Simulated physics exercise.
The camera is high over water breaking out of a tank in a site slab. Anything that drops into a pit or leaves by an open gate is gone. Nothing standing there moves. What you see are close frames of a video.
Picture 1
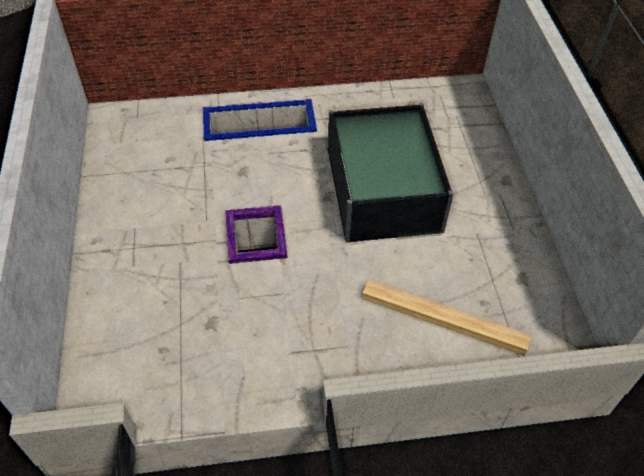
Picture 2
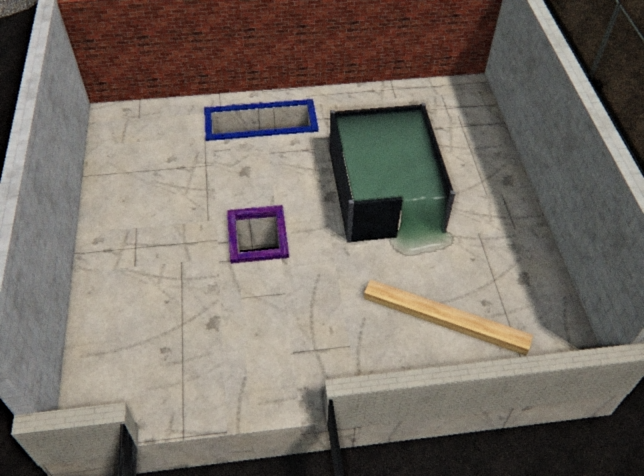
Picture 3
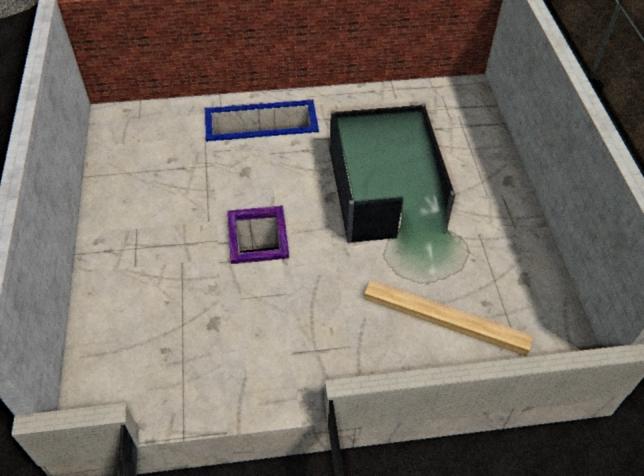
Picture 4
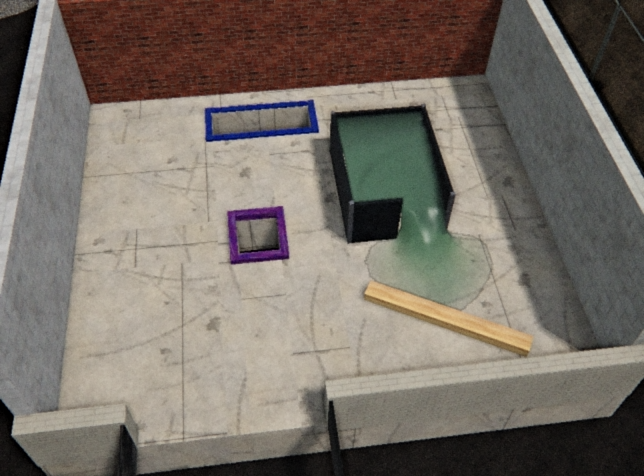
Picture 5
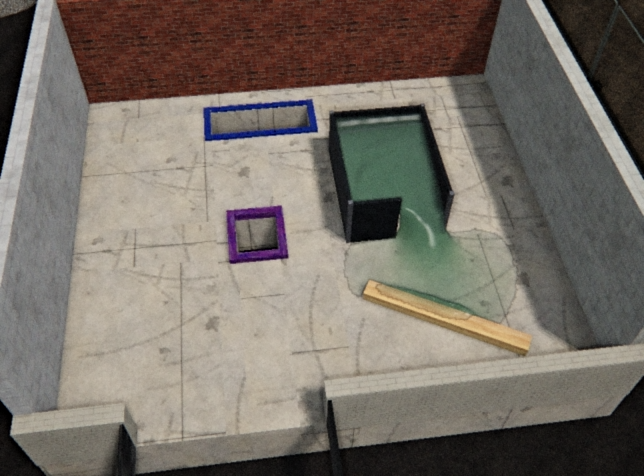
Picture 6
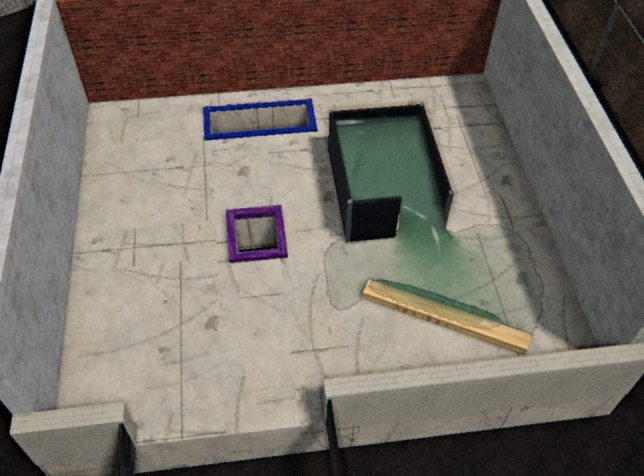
Green water pours from a gap in the dark tank and spreads against a wooden beam.
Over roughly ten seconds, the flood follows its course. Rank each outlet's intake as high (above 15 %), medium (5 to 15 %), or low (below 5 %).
Intake: The gate is medium; the purple pit is low; the blue pit is low.
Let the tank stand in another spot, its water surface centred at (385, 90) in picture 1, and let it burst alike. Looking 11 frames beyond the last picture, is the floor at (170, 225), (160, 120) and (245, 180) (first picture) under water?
Spot 1 unwetted, spot 2 unwetted, spot 3 unwetted.
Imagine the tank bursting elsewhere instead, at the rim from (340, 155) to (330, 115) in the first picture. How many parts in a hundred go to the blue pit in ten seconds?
That would be blue at 20 percent.
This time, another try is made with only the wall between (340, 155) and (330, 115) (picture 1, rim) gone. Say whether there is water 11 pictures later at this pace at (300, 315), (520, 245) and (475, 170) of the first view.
Going point by point: Left unwetted, left unwetted, left unwetted.
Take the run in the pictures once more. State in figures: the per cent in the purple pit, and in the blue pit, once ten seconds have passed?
In order, near 0 and 0 in a hundred.
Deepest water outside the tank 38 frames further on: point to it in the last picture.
Check close to (609, 371).
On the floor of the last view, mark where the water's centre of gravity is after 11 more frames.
I'd put my finger on (430, 253).
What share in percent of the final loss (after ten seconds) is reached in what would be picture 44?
Something close to 45 percent by that point.
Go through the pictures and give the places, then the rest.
In the first picture, the open tank at (387, 155) is whole and still.
In the second picture, the front is at (449, 235), out from the gap at (421, 218).
In the third picture, the front is at (418, 277), out from the gap at (421, 221).
In the fourth picture, water pours out at (421, 223) and has run to (451, 309).
In the fifth picture, the front is at (489, 327), out from the gap at (420, 222).
In the sixth picture, the front is at (522, 337), out from the gap at (420, 221).
A moment on, water covers 20 % of the floor; the gate 0 %, the purple pit 0 %, the blue pit 0 %.
Next, water covers 25 % of the floor; the gate 0 %, the purple pit 0 %, the blue pit 0 %.
Then, water covers 40 % of the floor; the gate 1 %, the purple pit 0 %, the blue pit 0 %.
Later, water covers 70 % of the floor; the gate 3 %, the purple pit 0 %, the blue pit 0 %.
In the end, water covers 95 % of the floor; the gate 8 %, the purple pit 0 %, the blue pit 0 %.
